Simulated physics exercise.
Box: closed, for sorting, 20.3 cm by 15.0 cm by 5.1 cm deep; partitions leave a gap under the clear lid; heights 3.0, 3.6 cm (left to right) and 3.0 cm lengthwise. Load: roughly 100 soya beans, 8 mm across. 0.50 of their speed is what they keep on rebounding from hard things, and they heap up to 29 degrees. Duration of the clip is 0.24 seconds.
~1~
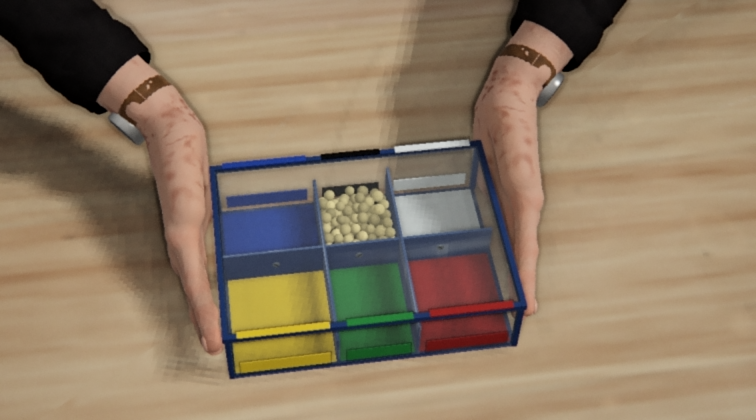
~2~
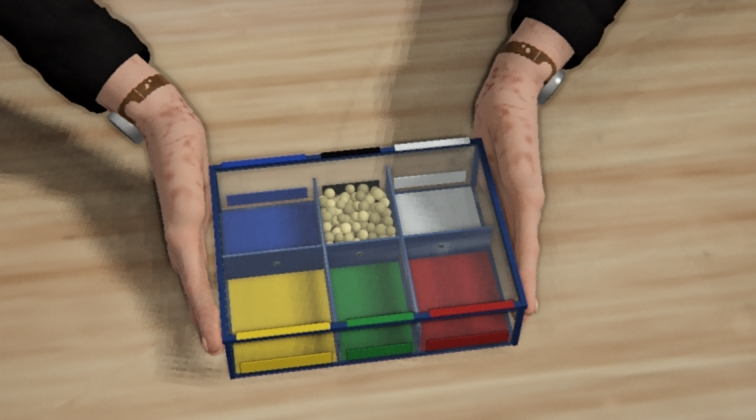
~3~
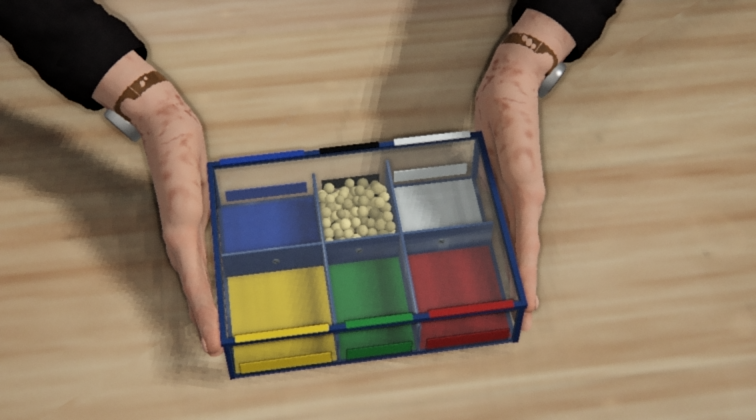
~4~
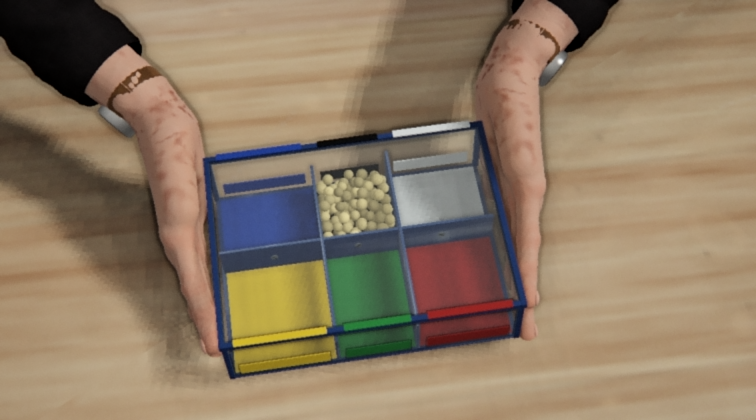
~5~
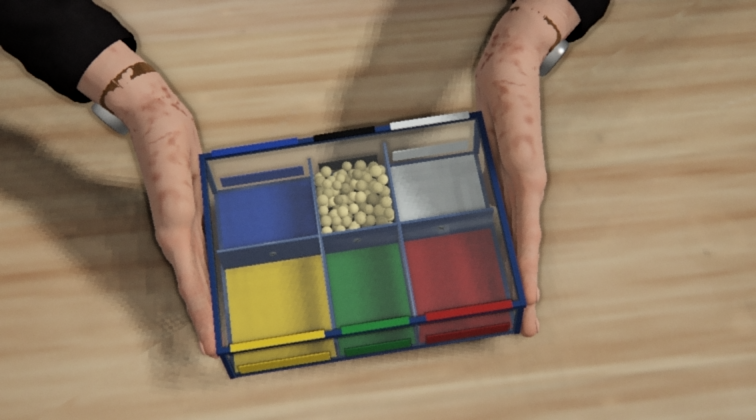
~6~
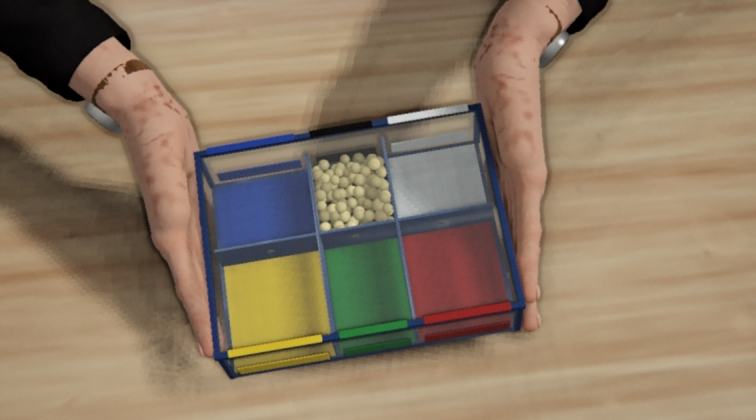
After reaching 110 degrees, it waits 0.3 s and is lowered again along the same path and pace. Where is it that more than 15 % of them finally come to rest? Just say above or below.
Red below, blue below, green below, yellow above, white below, black below.
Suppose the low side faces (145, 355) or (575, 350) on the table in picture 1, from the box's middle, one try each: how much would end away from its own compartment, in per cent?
I'd put it at about 100 per cent for the first tilt and about 80 per cent for the second.
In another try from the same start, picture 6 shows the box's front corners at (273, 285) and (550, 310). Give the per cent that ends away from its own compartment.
That would be some 70 in a hundred.
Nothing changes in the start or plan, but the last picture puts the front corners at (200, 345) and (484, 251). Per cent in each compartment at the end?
In per cent, the final split is red 0, blue 50, green 0, yellow 50, white 0, black 0.
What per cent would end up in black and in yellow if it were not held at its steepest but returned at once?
Then black keeps 5% and yellow keeps 90%.
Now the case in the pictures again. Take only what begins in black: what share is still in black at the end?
Share retained: Approx. 0 %.
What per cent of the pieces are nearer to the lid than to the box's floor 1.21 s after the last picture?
Estimate: Near 80 per cent.
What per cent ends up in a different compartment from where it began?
100 percent.
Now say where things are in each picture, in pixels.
The first frame shows box tilt 0 degrees, front corners at (228, 337) and (520, 304); black 100 %.
The second frame shows box tilt 1 degrees, front corners at (228, 338) and (521, 303).
The third frame shows box tilt 3 degrees, front corners at (227, 340) and (520, 303), lowest corner left front.
The fourth frame shows box tilt 8 degrees, front corners at (224, 344) and (520, 302), lowest corner left front.
The fifth frame shows box tilt 12 degrees, front corners at (222, 349) and (519, 302), lowest corner left front.
The sixth frame shows box tilt 16 degrees, front corners at (220, 354) and (519, 303), lowest corner left front; black 100 %.
Then, 1.21 s after the last picture, tilt 110 degrees; green 15 %, yellow 75 %, black 15 %.
Then, 2.03 s after the last picture, tilt 56 degrees; yellow 100 %.
Then, 2.85 s after the last picture, tilt 0 degrees; yellow 100 %.
In the end, red 0 %, blue 0 %, green 0 %, yellow 100 %, white 0 %, black 0 %.
